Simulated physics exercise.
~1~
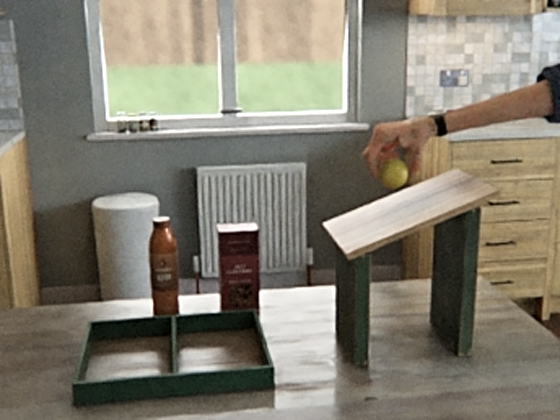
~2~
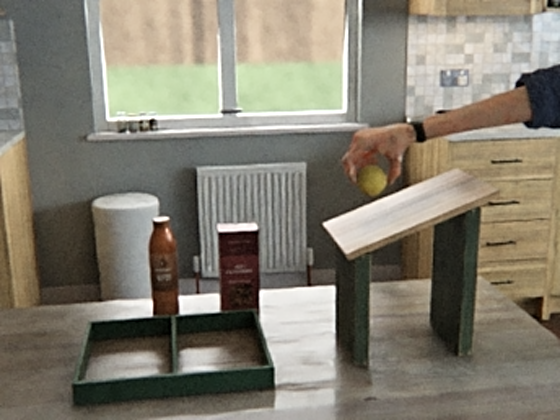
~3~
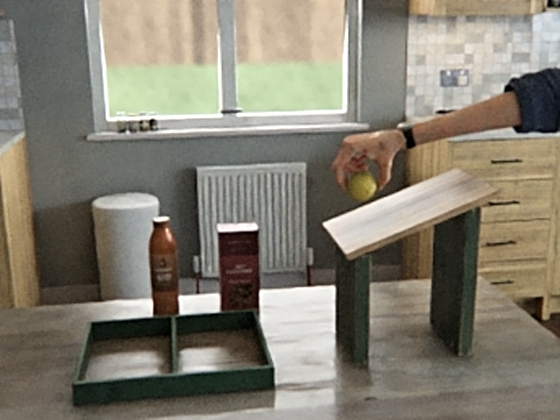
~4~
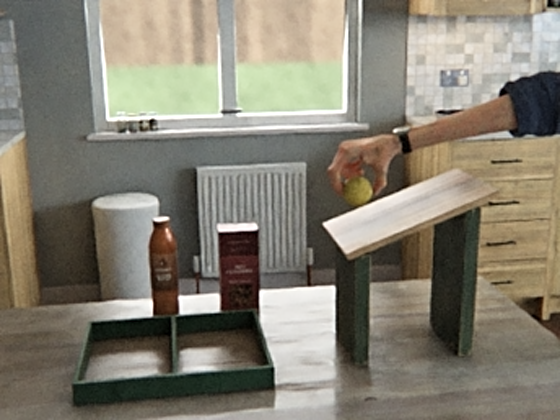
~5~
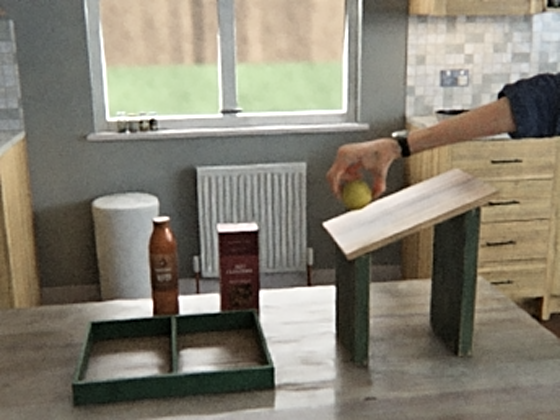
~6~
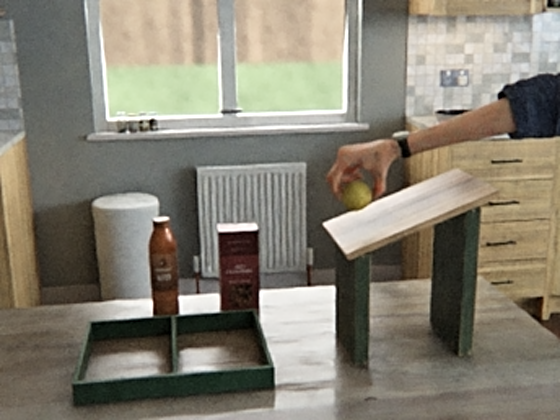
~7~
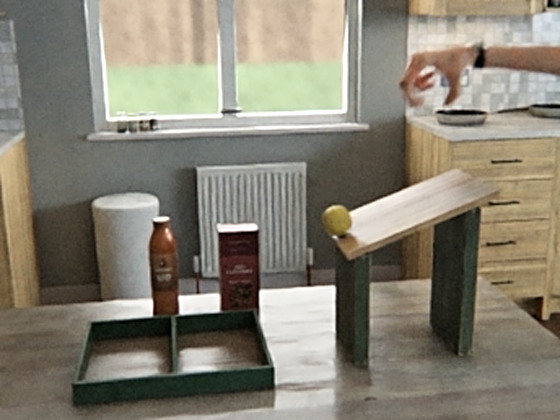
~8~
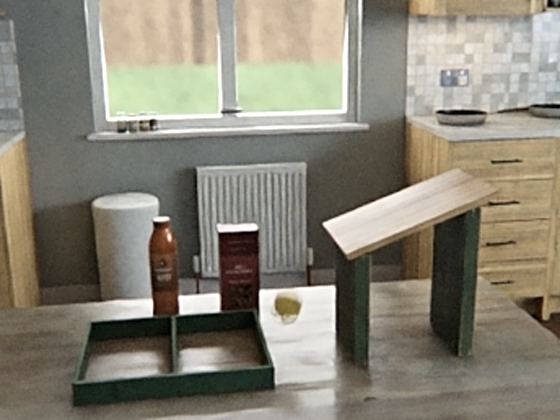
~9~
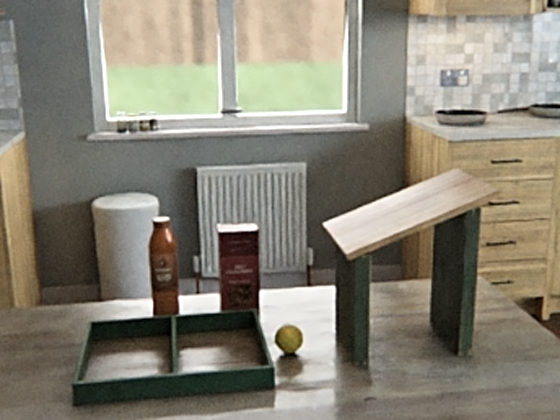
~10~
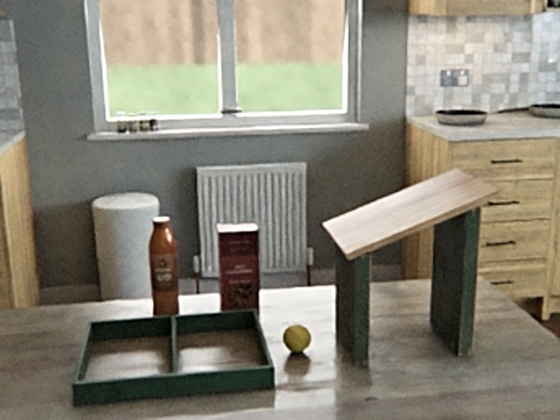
In a kitchen seen from the front across a table, a sloping wooden board rests on green supports at the right, and a green tray with two compartments sits at the left. An orange bottle and a dark red carton stand behind the tray. A hand reaching in from the right carries a yellow lemon leftward and lowers it toward the low end of the board. The hand lets go and draws back as the lemon leaves the board's lower edge. It drops to the table and ends up just outside the tray, while the bottle and carton stay standing.
